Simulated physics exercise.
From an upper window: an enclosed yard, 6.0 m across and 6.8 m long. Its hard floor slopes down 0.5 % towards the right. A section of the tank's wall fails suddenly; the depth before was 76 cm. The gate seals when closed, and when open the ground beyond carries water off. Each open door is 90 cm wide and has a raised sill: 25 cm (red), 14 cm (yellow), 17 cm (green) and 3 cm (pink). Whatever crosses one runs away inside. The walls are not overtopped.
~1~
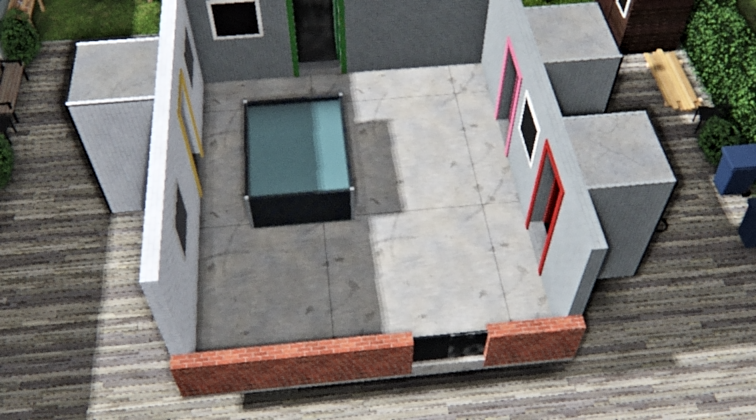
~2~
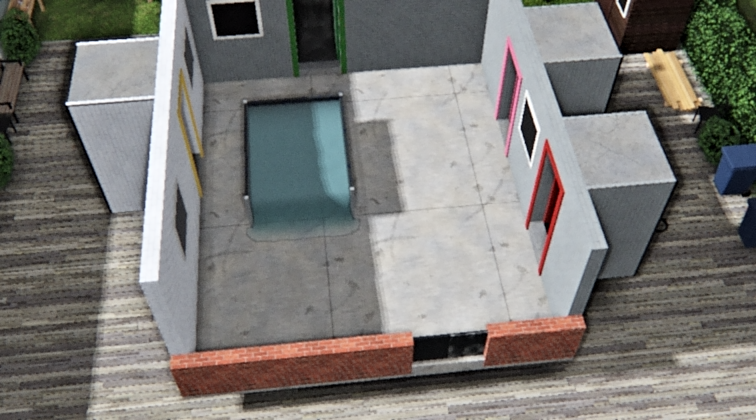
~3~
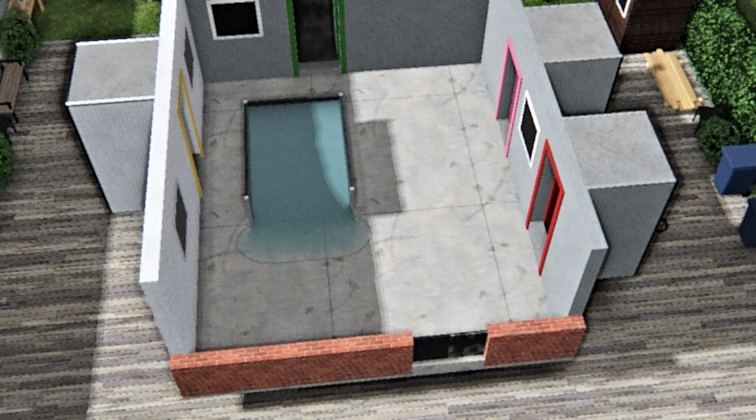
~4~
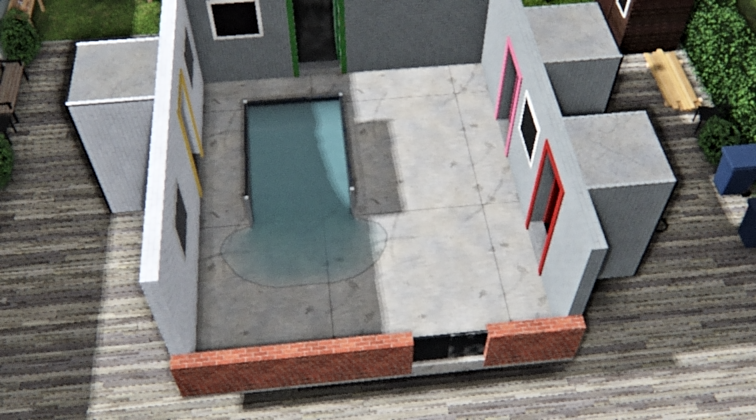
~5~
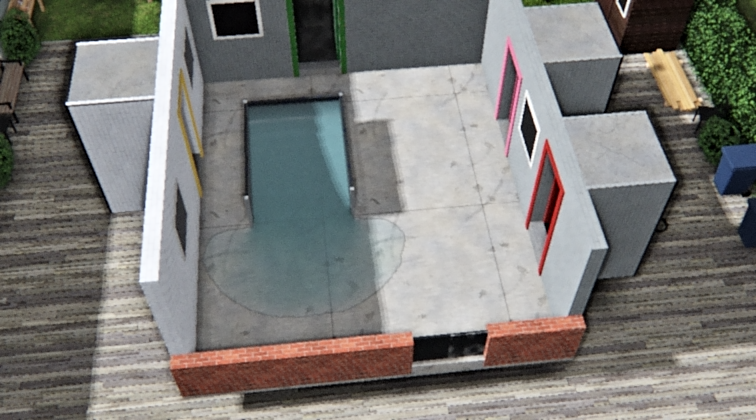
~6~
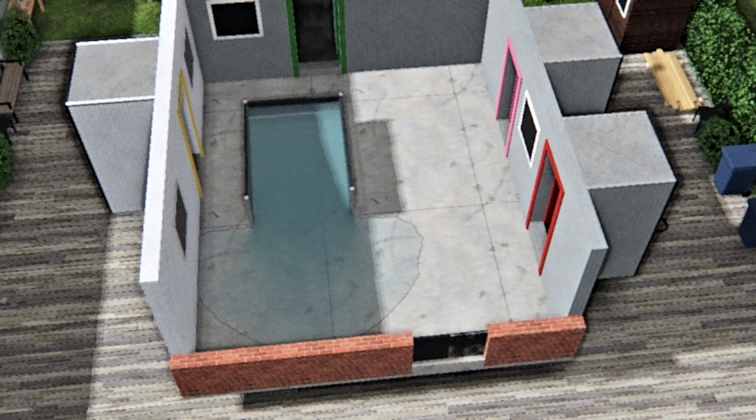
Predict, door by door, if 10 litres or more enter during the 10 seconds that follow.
The water let in: At the red door it does not reach the limit; at the yellow door it keeps below the limit; at the green door it stays under the limit; at the pink door it exceeds the limit.
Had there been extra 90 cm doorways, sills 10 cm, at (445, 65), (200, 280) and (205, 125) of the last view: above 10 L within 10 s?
In that order: Above, above, not over.
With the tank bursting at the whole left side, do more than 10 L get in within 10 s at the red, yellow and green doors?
Against that limit: Red below, yellow past it, green below.
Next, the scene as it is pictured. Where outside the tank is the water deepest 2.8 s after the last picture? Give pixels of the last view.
Near (556, 339).
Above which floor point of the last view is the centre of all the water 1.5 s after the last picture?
Near (313, 263).
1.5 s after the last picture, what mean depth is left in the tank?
Roughly 26 cm on average.
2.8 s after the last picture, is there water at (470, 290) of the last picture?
It is wet.
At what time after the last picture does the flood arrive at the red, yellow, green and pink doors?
Red 2.0 s, yellow 3.0 s, green 5.0 s, pink 3.0 s.
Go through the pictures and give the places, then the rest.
Still water, 76 cm deep, in the tank at (297, 147), in the first frame.
The front is at (357, 221), 1.0 m from the gap at (302, 214); 0.5 m2 of floor is under water; 76 cm left at the back of the tank, in the second frame.
The front is at (366, 238), 1.2 m from the gap at (302, 214); 1.6 m2 of floor is under water; 76 cm left at the back of the tank, in the third frame.
Water pours out at (302, 215) and has run 1.5 m, to (372, 260); typically 11 cm deep outside, 76 cm at the tank's back, in the fourth frame.
The front is at (353, 302), 2.0 m from the gap at (302, 216); 5.1 m2 of floor is under water; 72 cm left at the back of the tank, in the fifth frame.
Water pours out at (302, 216) and has run 2.6 m, to (335, 341); typically 6 cm deep outside, 64 cm at the tank's back, in the sixth frame.
Then, 0.7 s after the last picture water covers 30 % of the floor and is deepest (42 cm) near (207, 373); red door not reached, yellow door not reached, green door not reached, pink door not reached.
Then, 1.5 s after the last picture water covers 35 % of the floor and is deepest (48 cm) near (196, 374); red door not reached, yellow door not reached, green door not reached, pink door not reached.
Then, 2.8 s after the last picture water covers 45 % of the floor and is deepest (34 cm) near (556, 339); red door 18 cm at the sill, 0 L in, yellow door not reached, green door not reached, pink door not reached.
Then, 5.3 s after the last picture water covers 85 % of the floor and is deepest (21 cm) near (204, 95); red door 18 cm at the sill, 0 L in, yellow door 6 cm at the sill, 0 L in, green door 2 cm at the sill, 0 L in, pink door 6 cm at the sill, 2 L in.
Then, 9.3 s after the last picture water covers 100 % of the floor and is deepest (18 cm) near (203, 125); red door 9 cm at the sill, 0 L in, yellow door 4 cm at the sill, 0 L in, green door 15 cm at the sill, 0 L in, pink door 5 cm at the sill, 24 L in.
